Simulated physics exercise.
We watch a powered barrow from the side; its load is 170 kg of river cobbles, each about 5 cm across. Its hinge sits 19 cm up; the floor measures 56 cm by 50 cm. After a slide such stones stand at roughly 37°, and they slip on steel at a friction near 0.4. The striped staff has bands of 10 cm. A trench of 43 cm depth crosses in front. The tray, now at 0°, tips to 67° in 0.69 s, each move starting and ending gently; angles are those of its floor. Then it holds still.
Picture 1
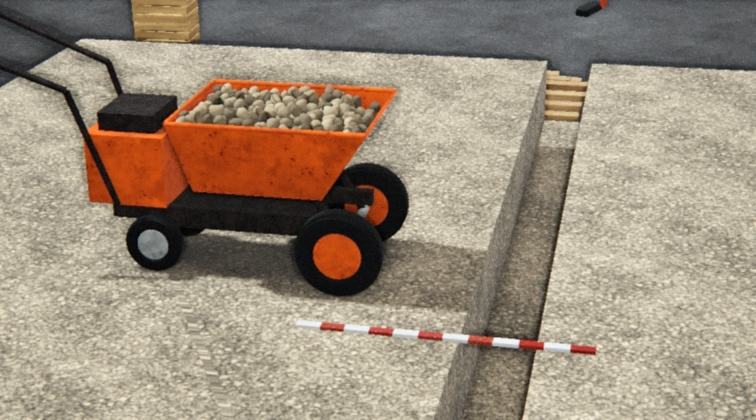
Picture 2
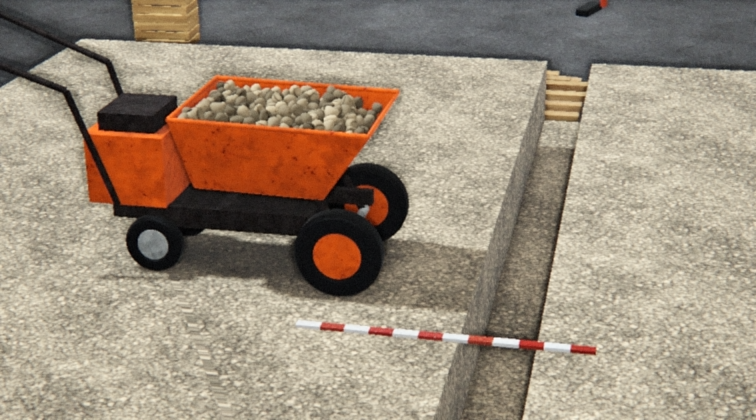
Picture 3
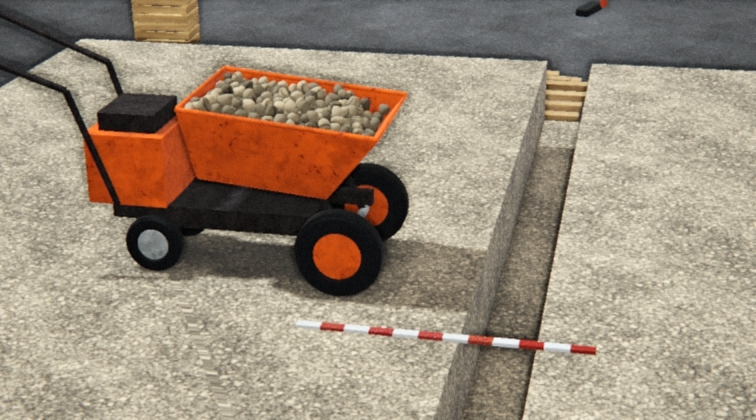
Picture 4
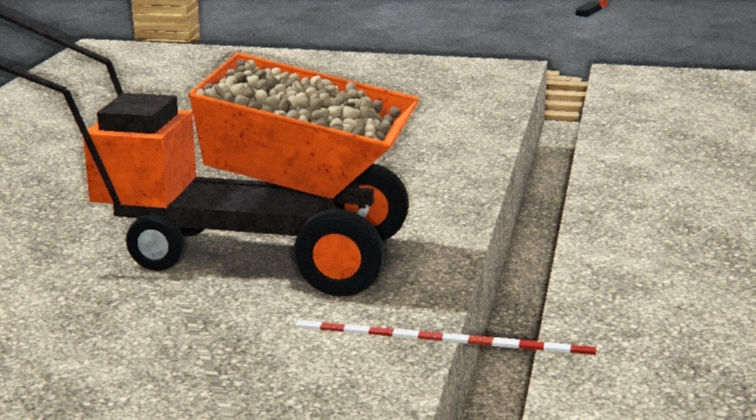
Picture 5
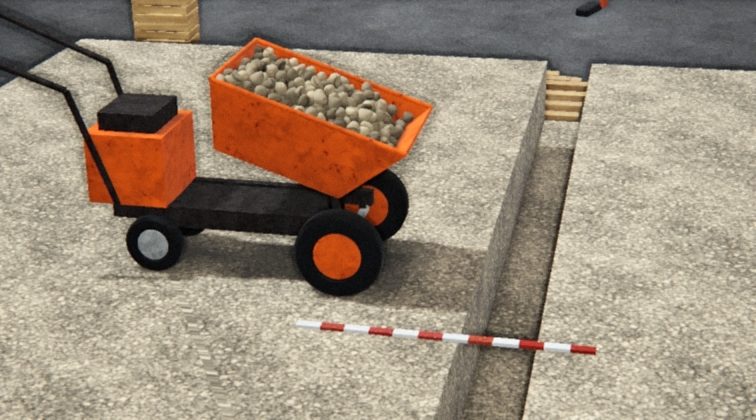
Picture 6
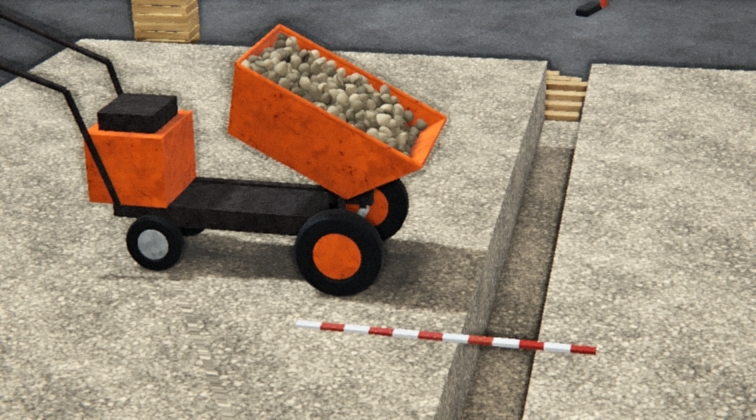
The orange tray of a small barrow tilts steadily toward the right, carrying rounded stones.
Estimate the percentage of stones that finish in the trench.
Some 59 per cent of it.
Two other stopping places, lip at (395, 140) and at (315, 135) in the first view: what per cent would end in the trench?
Near 40 per cent from the first place, 70 from the second.
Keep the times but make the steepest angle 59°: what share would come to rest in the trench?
It would be near 45 per cent.
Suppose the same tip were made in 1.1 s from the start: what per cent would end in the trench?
It would be near 70 per cent.
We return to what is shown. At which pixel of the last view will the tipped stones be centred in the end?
Around (530, 339).
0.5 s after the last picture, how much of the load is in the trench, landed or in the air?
Some 25 per cent.
Then, 0.2 s after the last picture the floor is at 57°, 100 % in the tray; the foremost stones are at (465, 184).
Then, 0.5 s after the last picture the floor is at 67°, 72 % in the tray, 25 % in the trench, 3 % past the trench; the foremost stones are at (569, 279).
Then, 0.8 s after the last picture the floor is at 67°, 30 % in the tray, 37 % in the trench, 33 % past the trench; the foremost stones are past the picture's edge.
Then, 2.8 s after the last picture the floor is at 67°, 7 % in the tray, 59 % in the trench, 33 % past the trench; the foremost stones are past the picture's edge.
